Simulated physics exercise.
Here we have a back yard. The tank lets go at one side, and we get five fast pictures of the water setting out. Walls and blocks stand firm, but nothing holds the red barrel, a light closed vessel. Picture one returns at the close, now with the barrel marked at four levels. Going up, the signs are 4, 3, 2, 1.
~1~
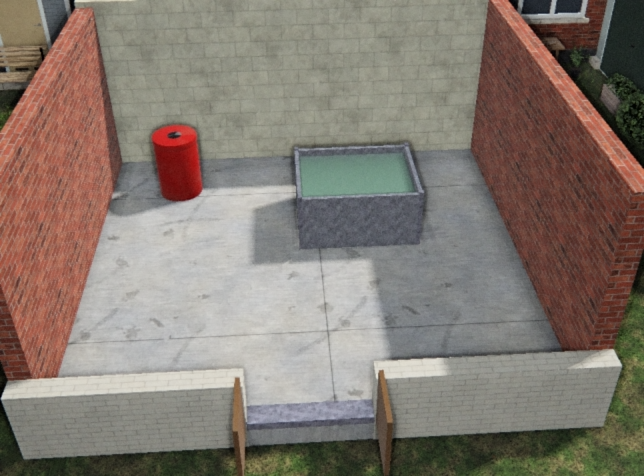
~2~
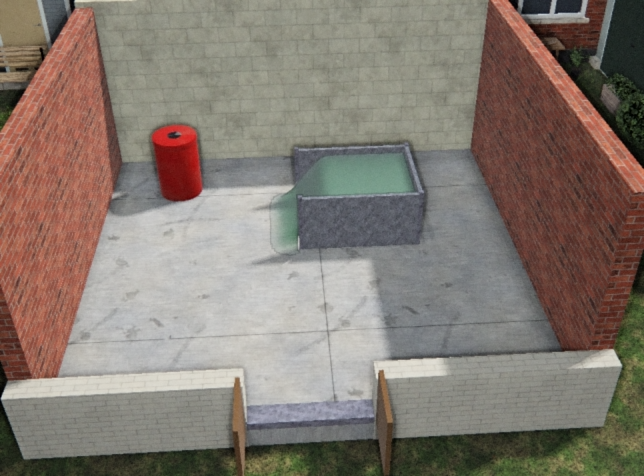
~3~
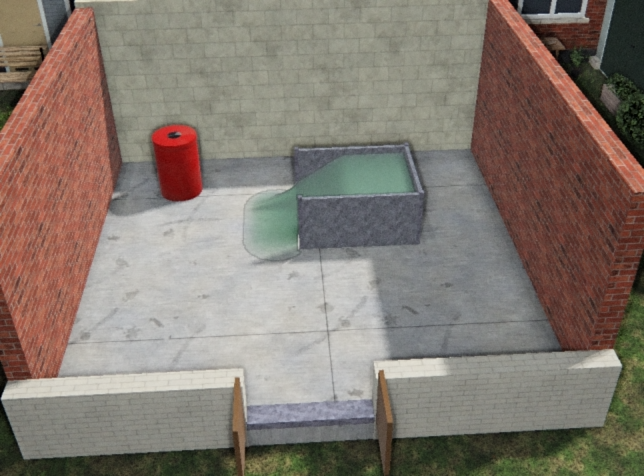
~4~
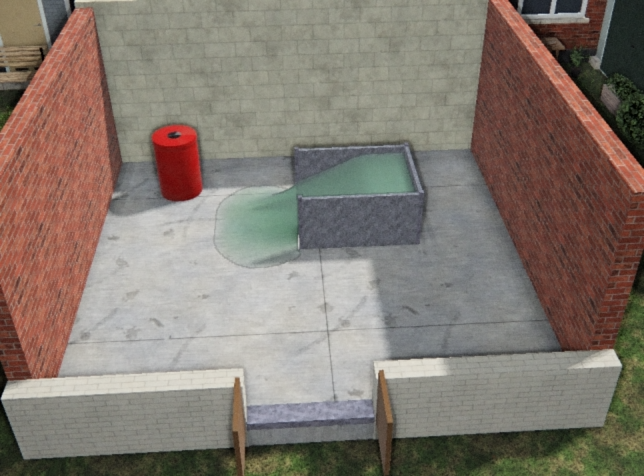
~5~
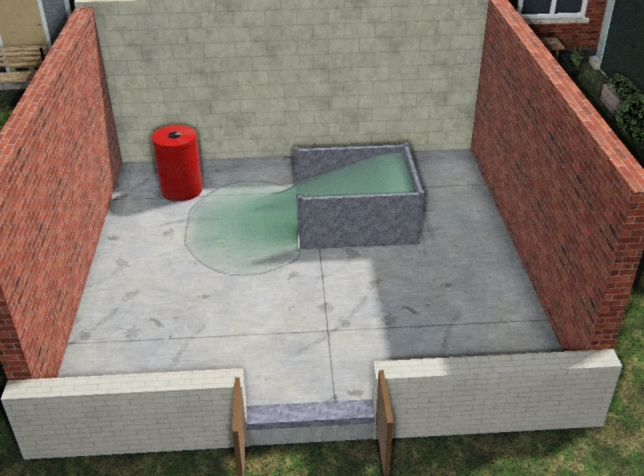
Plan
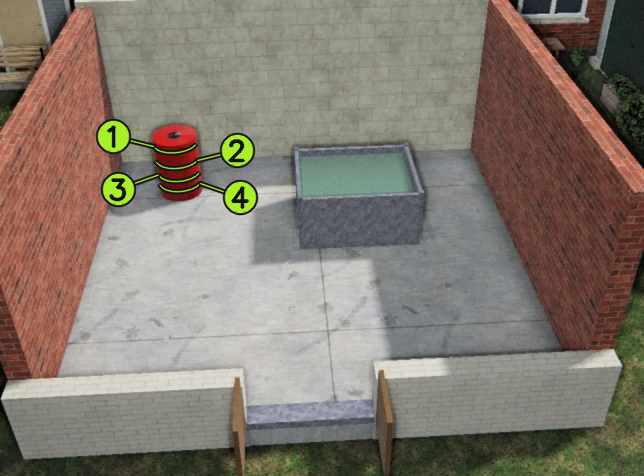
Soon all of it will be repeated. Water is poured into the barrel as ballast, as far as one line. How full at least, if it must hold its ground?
Use level 3.
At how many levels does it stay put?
Three of them.
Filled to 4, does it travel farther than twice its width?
No, it does not.
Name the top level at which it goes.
Level 4.
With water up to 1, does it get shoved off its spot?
No.
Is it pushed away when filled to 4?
Yes, it does.
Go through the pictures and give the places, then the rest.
Lid of the red barrel at (174, 136); tank full, its middle at (356, 176); open gate at (309, 368).
Water covers 2 % of the ground and is seen nearest the barrel at (275, 206).
Water covers 4 % of the ground and is seen nearest the barrel at (257, 197).
Water covers 7 % of the ground and is seen nearest the barrel at (230, 200).
Lid of the red barrel at (174, 136); water covers 11 % of the ground and is seen nearest the barrel at (213, 194).
On the marked copy, 1 at (173, 152); 2 at (175, 168); 3 at (177, 181); 4 at (178, 191); from the bottom up 4, 3, 2, 1.
If 1 is chosen, it does not move.
If 2 is chosen, it does not move.
If 3 is chosen, it does not move.
If 4 is chosen, it is pushed about half its own width away.
